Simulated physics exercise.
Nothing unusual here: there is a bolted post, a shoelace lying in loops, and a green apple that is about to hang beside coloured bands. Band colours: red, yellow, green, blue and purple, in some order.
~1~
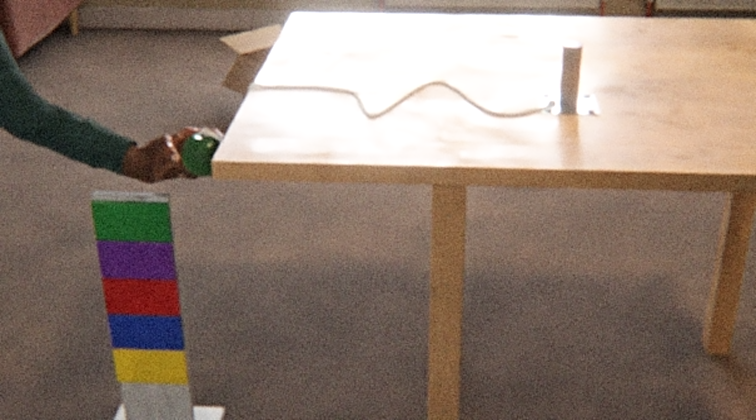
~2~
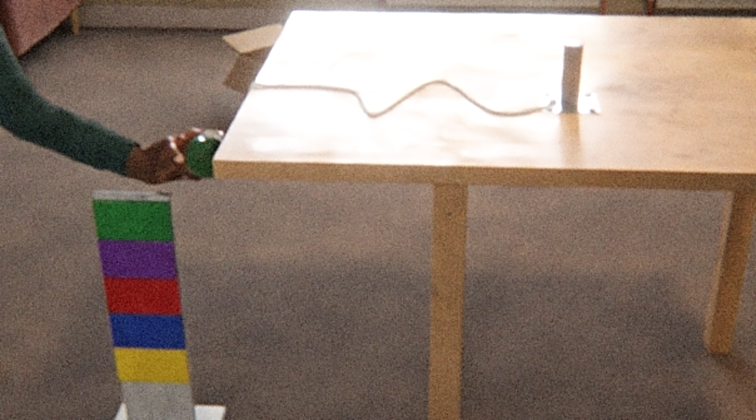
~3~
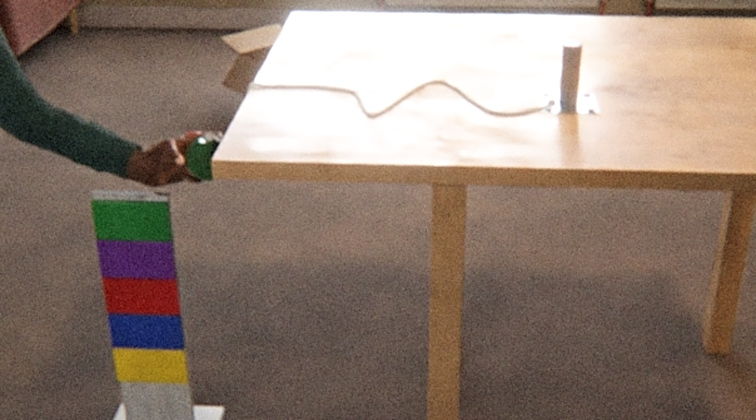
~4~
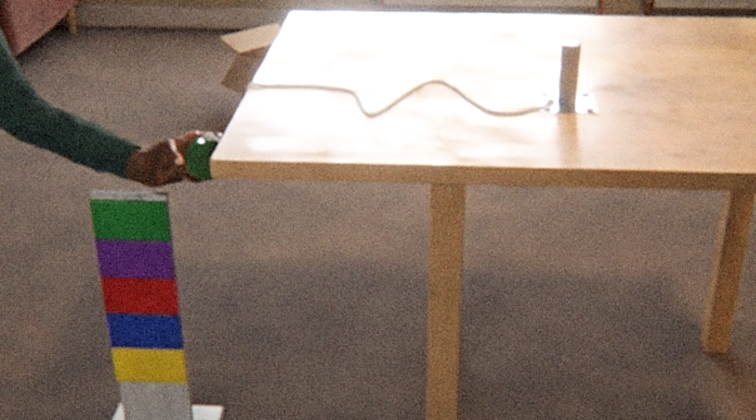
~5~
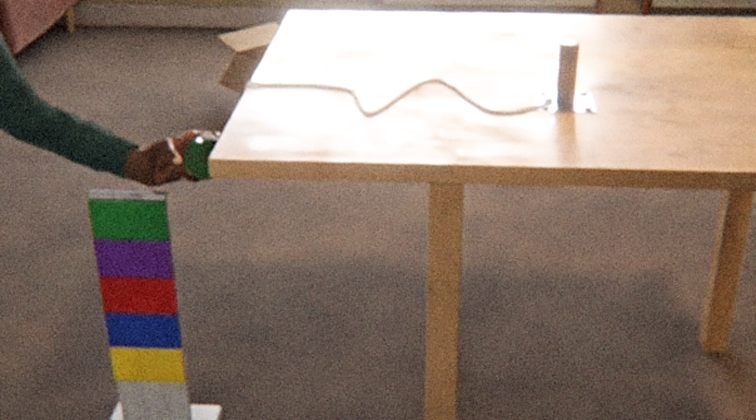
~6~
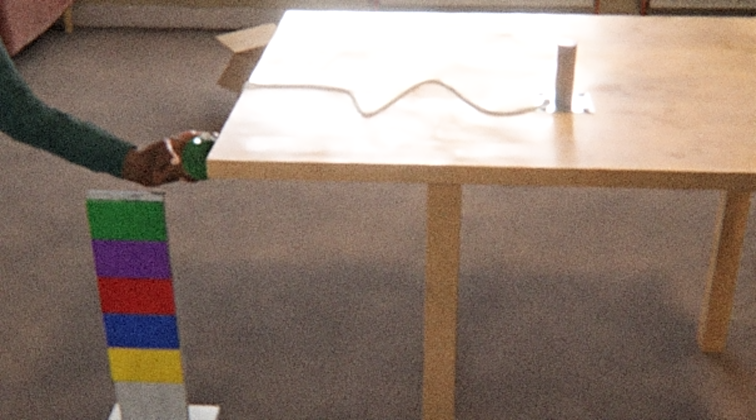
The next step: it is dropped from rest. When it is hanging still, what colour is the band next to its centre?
Blue.
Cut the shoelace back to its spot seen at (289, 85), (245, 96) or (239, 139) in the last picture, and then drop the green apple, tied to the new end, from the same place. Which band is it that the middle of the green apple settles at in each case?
Try 1: Green. Try 2: Purple. Try 3: Red.
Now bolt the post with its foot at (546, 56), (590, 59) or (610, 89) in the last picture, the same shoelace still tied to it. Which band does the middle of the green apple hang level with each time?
Readings, in order: Blue - red - red.
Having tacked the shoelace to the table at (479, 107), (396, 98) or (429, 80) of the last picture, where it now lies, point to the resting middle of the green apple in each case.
It would sit near (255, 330) the first time, (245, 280) the second and (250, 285) the third.
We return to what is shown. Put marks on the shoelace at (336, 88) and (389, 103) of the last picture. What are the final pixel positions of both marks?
You'll find the first mark at (249, 158) and the second mark at (291, 90).
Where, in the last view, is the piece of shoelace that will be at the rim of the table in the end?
That point sits at about (359, 109).
Soon after, apple near (235, 314); level with red.
After that, apple near (293, 335); level with blue.
And then, apple near (241, 333); level with blue.
In the end, apple near (265, 336); level with blue. Its middle rests at the blue band.
